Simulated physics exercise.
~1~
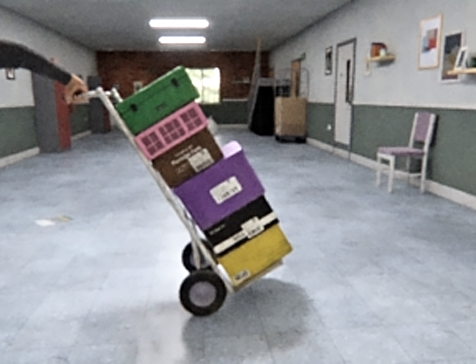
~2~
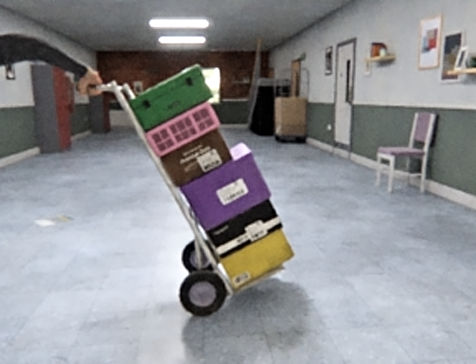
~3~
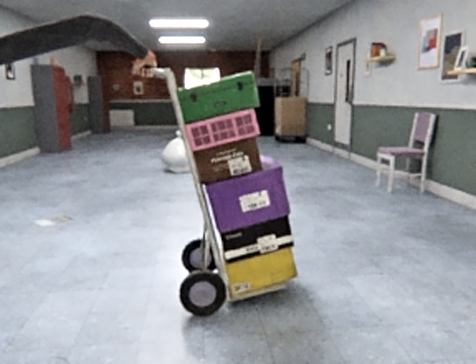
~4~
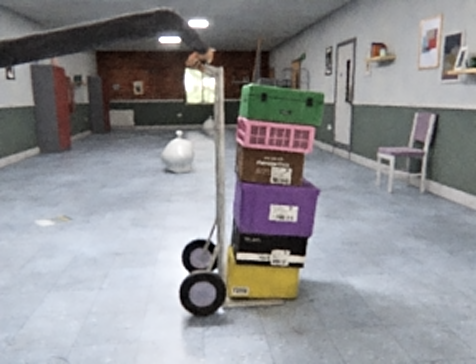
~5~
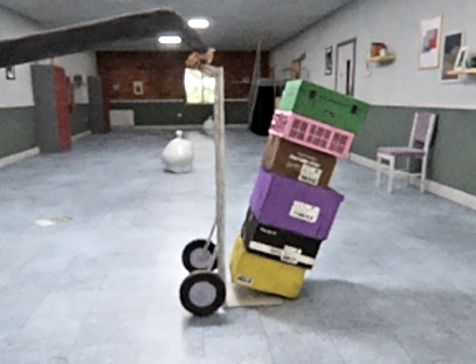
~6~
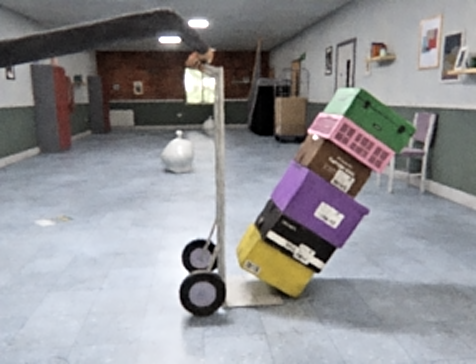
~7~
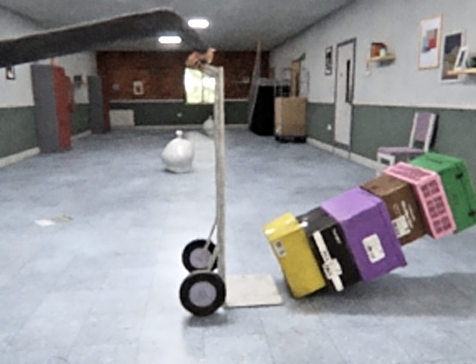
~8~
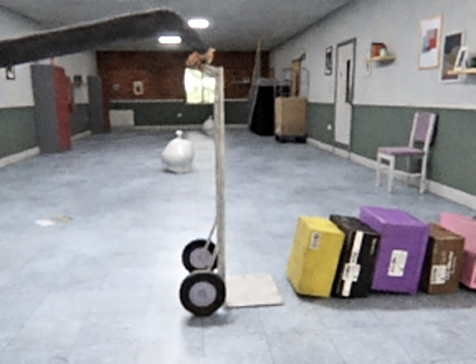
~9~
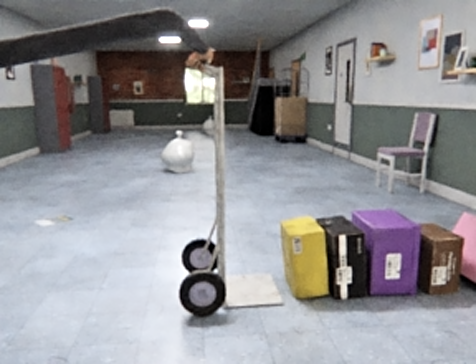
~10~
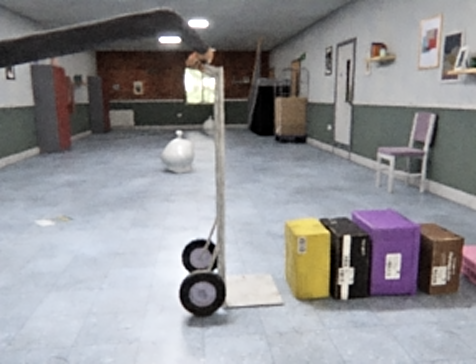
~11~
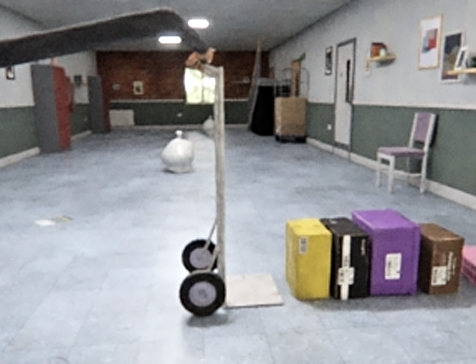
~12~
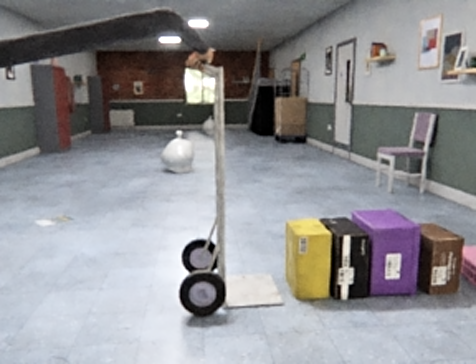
In a hallway, an arm swings a loaded hand truck upright and its stacked boxes topple right.
